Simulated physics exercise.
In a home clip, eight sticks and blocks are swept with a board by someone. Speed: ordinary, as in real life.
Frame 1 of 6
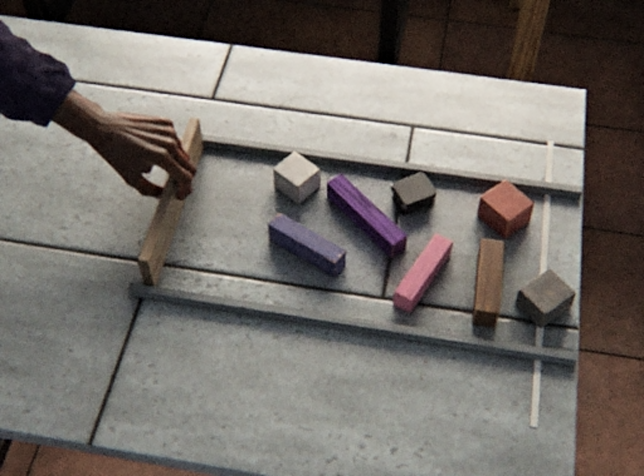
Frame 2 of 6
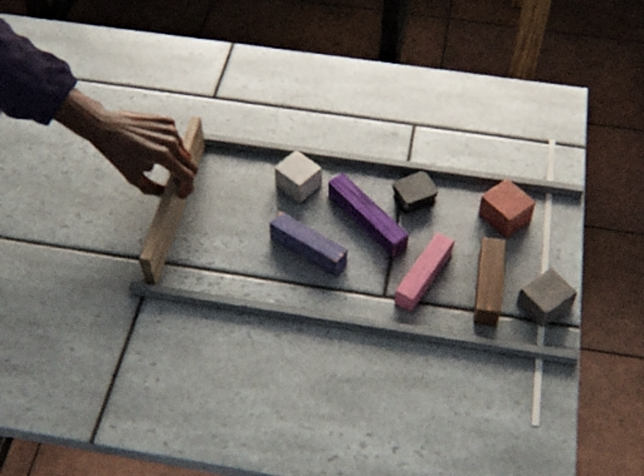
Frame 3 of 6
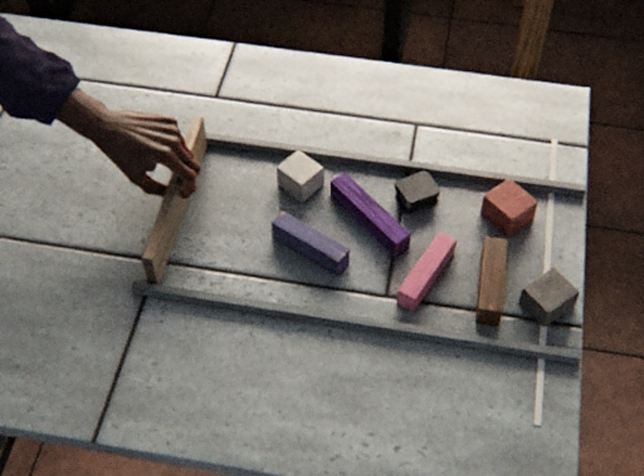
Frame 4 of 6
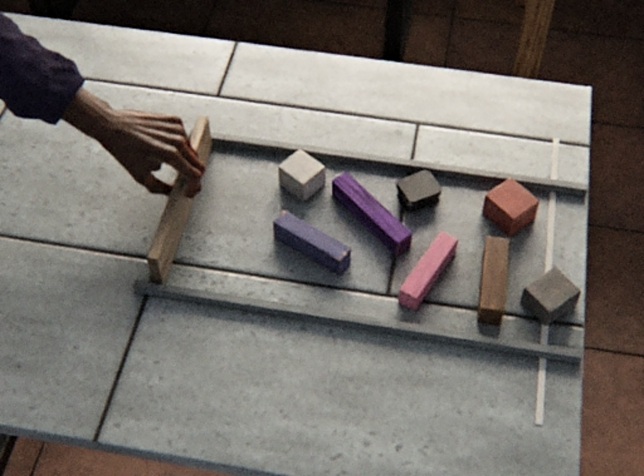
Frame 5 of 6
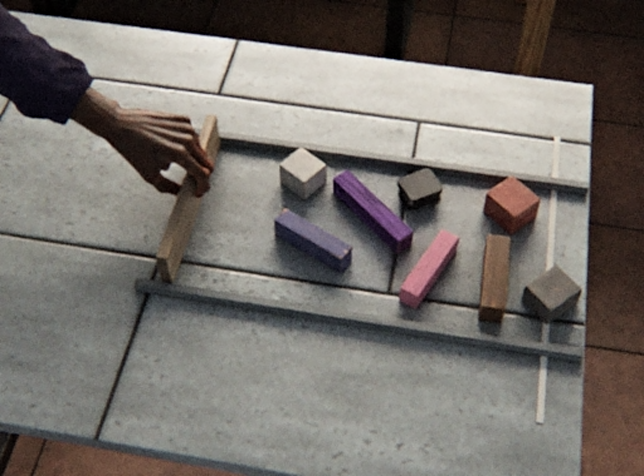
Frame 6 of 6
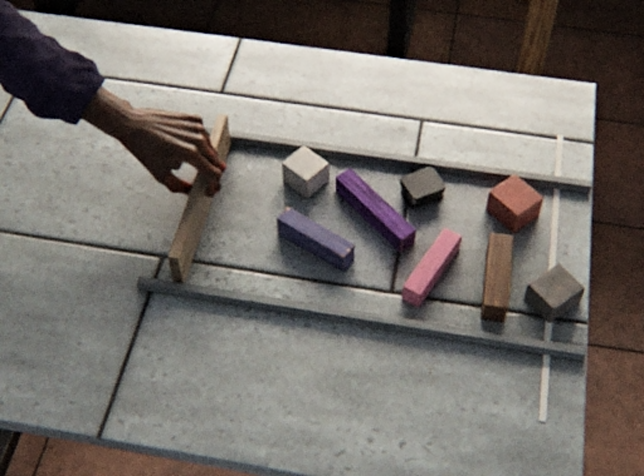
A hand in a dark purple sleeve grips an upright wooden board at the left of a grey tiled table, seen from above at an angle. Between two grey rails lie white, black, red and grey blocks and blue-violet, purple, pink and brown sticks, with a pale tape strip at right. The hand slides the board slightly rightward, not touching the pieces, while the view drifts very slightly.
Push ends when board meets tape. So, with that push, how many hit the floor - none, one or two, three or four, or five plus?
You'd see five or more pieces leave the end and fall.
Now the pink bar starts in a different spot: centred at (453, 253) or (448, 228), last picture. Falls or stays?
First place: It goes off the edge; second place: It goes off the edge.
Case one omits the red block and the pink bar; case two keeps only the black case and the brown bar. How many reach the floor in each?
4, then 4.
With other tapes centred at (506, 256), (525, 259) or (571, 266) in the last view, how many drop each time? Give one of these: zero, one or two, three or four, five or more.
In the order the places were given: Either one or two, three to four, five or more.
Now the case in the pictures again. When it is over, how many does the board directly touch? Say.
Count recorded: 2.
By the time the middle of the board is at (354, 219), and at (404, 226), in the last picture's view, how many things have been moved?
Moved so far: 5, later 6.
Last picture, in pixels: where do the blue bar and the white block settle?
Roughly (562, 294), and the other roughly (576, 201).
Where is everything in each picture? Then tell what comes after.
Grey block (545, 299); red block (505, 209); brown bar (489, 282); board (173, 200); tape (543, 269), in the first picture.
Red block (507, 208); purple stick (367, 214), in the second picture.
Brown bar (492, 281); white block (300, 176), in the third picture.
Grey block (550, 296); black case (419, 192), in the fourth picture.
Red block (512, 205); board (190, 197), in the fifth picture.
Grey block (554, 293); red block (514, 204); brown bar (497, 277); board (202, 196); tape (552, 263), in the sixth picture.
Early on, none off yet; grey block at rest near (554, 293); red block at rest near (514, 204); brown bar at rest near (497, 277).
A while later, none off yet; grey block at rest near (554, 293); red block travelled about its own width near (557, 210); brown bar moving near (504, 279).
Finally, the number that fall off is five or more; lost, purple stick, black case, pink bar, brown bar, red block and grey block.
